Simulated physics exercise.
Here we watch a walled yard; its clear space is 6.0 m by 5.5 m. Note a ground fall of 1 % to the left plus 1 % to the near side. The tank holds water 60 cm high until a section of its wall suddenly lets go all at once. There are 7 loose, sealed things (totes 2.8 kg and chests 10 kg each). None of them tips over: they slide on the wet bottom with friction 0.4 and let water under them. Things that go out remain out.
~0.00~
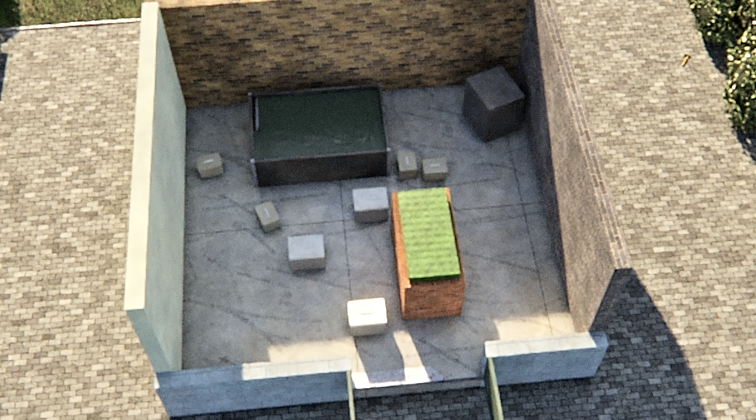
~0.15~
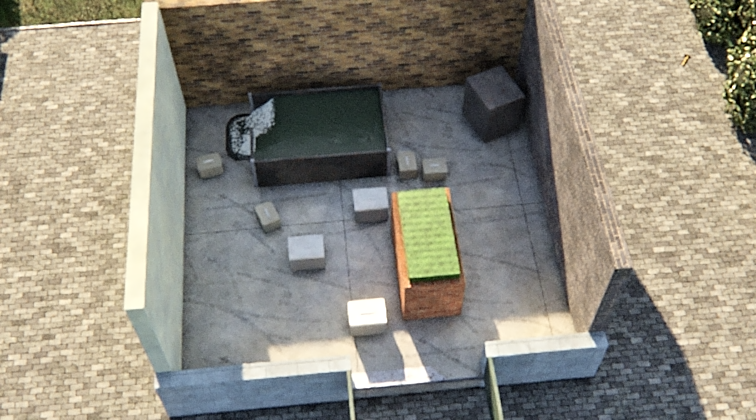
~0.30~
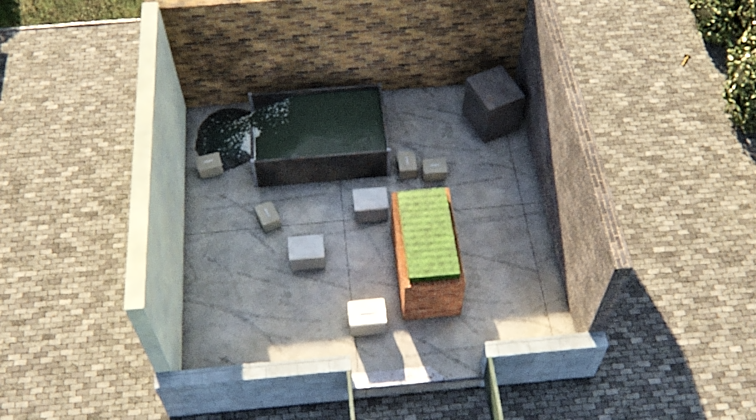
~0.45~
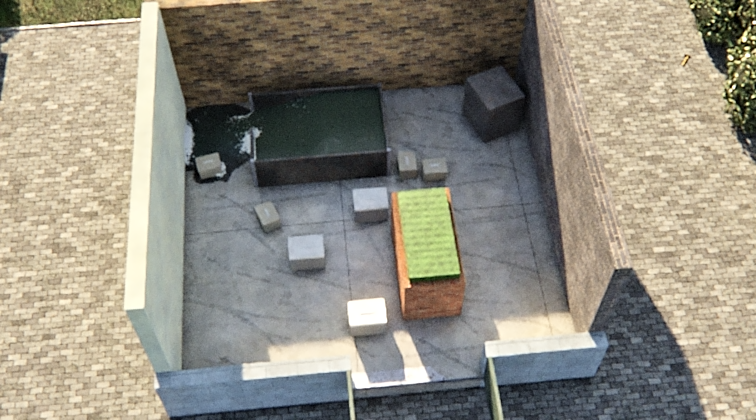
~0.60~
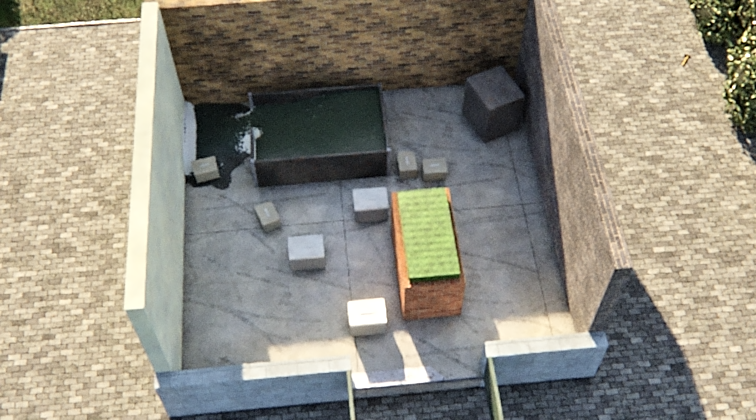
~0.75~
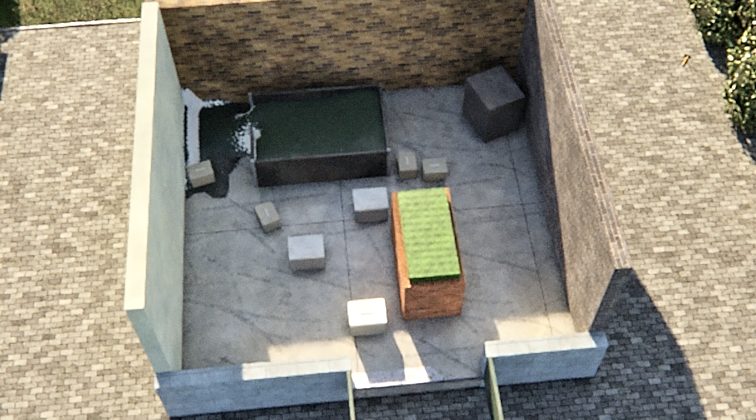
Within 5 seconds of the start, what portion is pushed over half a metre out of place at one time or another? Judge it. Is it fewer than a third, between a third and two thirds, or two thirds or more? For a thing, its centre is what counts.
A third to two thirds.
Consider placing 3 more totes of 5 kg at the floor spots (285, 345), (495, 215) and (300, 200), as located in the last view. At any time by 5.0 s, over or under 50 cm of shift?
Result, in sequence: Above the mark / below the mark / below the mark.
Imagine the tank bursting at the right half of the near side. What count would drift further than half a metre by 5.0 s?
The answer then is 3.
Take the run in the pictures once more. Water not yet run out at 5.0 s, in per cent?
I'd say some 98 percent hasn't gone yet.
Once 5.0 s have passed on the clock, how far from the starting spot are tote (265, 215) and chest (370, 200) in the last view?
200 cm and 0 cm.
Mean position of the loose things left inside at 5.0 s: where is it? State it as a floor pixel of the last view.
I'd put it close to (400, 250) in the last view.
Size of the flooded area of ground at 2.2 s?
Roughly 10.5 m2.
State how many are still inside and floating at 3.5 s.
At that time, 1.
After 1.1 s 1 of 7 are over 50 cm from their spots; 0 afloat.
After 2.2 s 1 of 7 are over 50 cm from their spots; 0 afloat.
After 3.5 s 2 of 7 are over 50 cm from their spots; 1 afloat.
After 5.0 s 3 of 7 are over 50 cm from their spots, and 3 have been at some point; 0 afloat.
